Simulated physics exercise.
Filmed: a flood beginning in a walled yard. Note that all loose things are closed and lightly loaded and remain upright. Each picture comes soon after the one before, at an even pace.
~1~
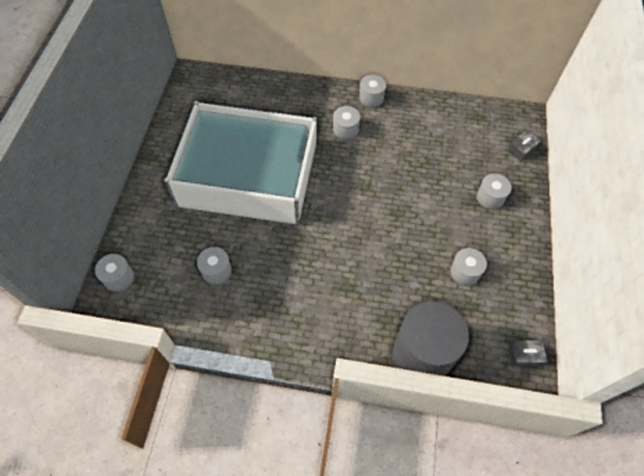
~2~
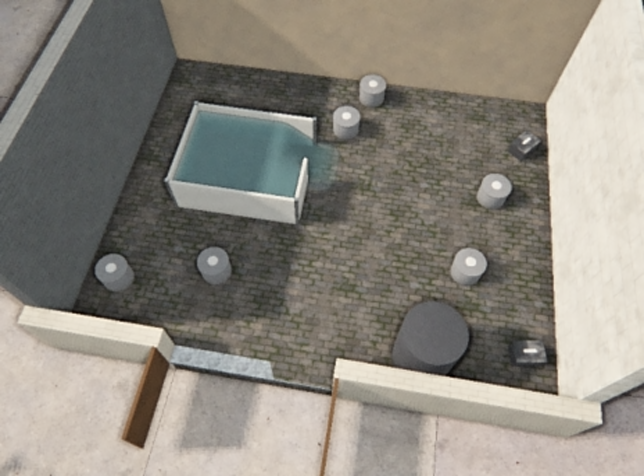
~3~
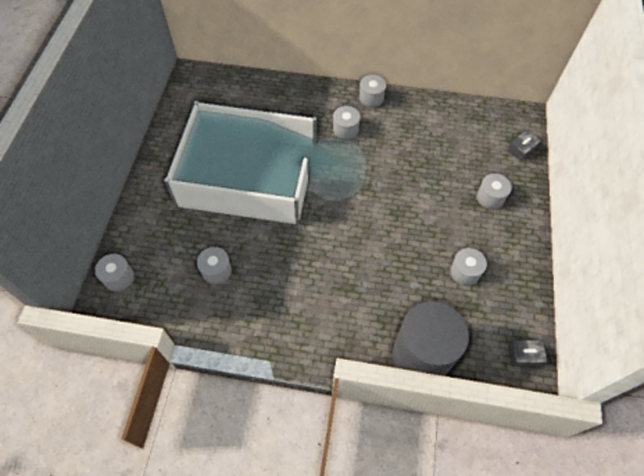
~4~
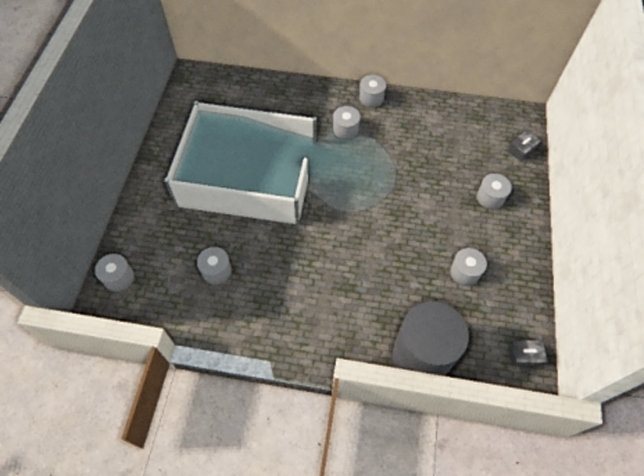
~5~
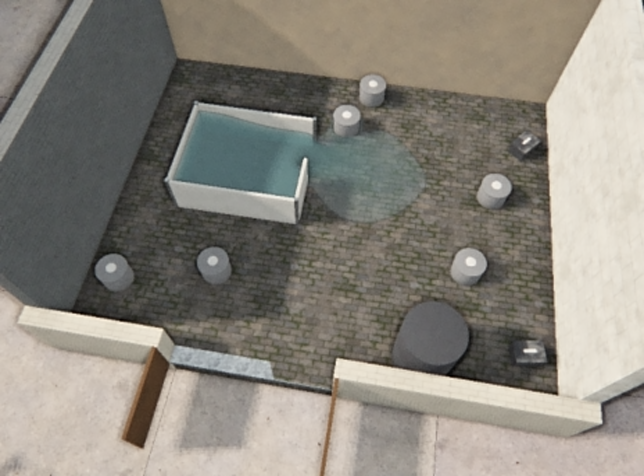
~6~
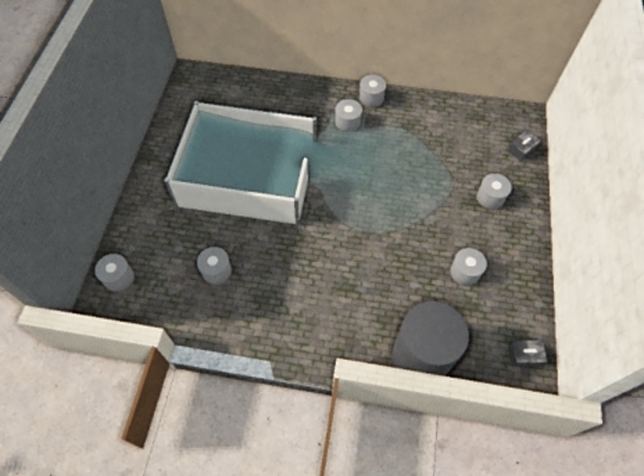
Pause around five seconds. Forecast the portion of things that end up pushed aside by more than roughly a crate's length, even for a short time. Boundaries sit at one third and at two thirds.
That share lands between a third and two thirds.
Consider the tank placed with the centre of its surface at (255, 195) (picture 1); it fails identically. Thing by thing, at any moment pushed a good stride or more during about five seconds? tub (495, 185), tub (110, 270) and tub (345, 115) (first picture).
Object by object, in turn: Travelled a good distance, lingered near its place, lingered near its place.
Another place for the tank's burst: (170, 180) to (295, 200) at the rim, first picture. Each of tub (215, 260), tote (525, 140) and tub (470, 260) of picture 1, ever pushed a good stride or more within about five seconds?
Order as asked: Sent that far; not sent that far; not sent that far.
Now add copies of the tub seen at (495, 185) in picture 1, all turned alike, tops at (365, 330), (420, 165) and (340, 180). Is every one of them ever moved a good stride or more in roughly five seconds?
Sequence: Doesn't go far, travels that far, travels that far.
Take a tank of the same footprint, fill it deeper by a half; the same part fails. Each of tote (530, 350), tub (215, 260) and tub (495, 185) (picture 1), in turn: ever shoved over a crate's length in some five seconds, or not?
Item by item: Cleared the mark, then missed the mark, then cleared the mark.
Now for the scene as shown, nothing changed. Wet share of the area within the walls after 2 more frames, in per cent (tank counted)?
About 25 in a hundred.
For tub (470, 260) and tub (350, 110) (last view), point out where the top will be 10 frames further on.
I'd guess close to (490, 284) and close to (346, 79).
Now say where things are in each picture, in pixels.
The first frame shows a tub at (347, 116), on the bottom; a tub at (471, 262), on the bottom; 0 of 8 have shifted.
The second frame shows a tub at (347, 116), on the bottom; a tub at (471, 262), on the bottom; 0 of 8 have shifted.
The third frame shows a tub at (347, 116) rests on the ground; a tub at (471, 262) rests on the ground; 0 of 8 have shifted.
The fourth frame shows a tub at (347, 116) rests on the ground; a tub at (471, 262), on the bottom; 0 of 8 have shifted.
The fifth frame shows a tub at (347, 115) rests on the ground; a tub at (471, 262), on the bottom; 0 of 8 have shifted.
The sixth frame shows a tub at (349, 109) rests on the ground, close to its start; a tub at (471, 262) rests on the ground; 1 of 8 have shifted.
A moment on, 1 of 8 are well off their spots; 0 afloat.
Next, 2 of 8 are well off their spots; 3 afloat.
Later, 4 of 8 are well off their spots; 4 afloat.
In the end, 5 of 8 are well off their spots, and 5 have been at some point; 4 afloat.
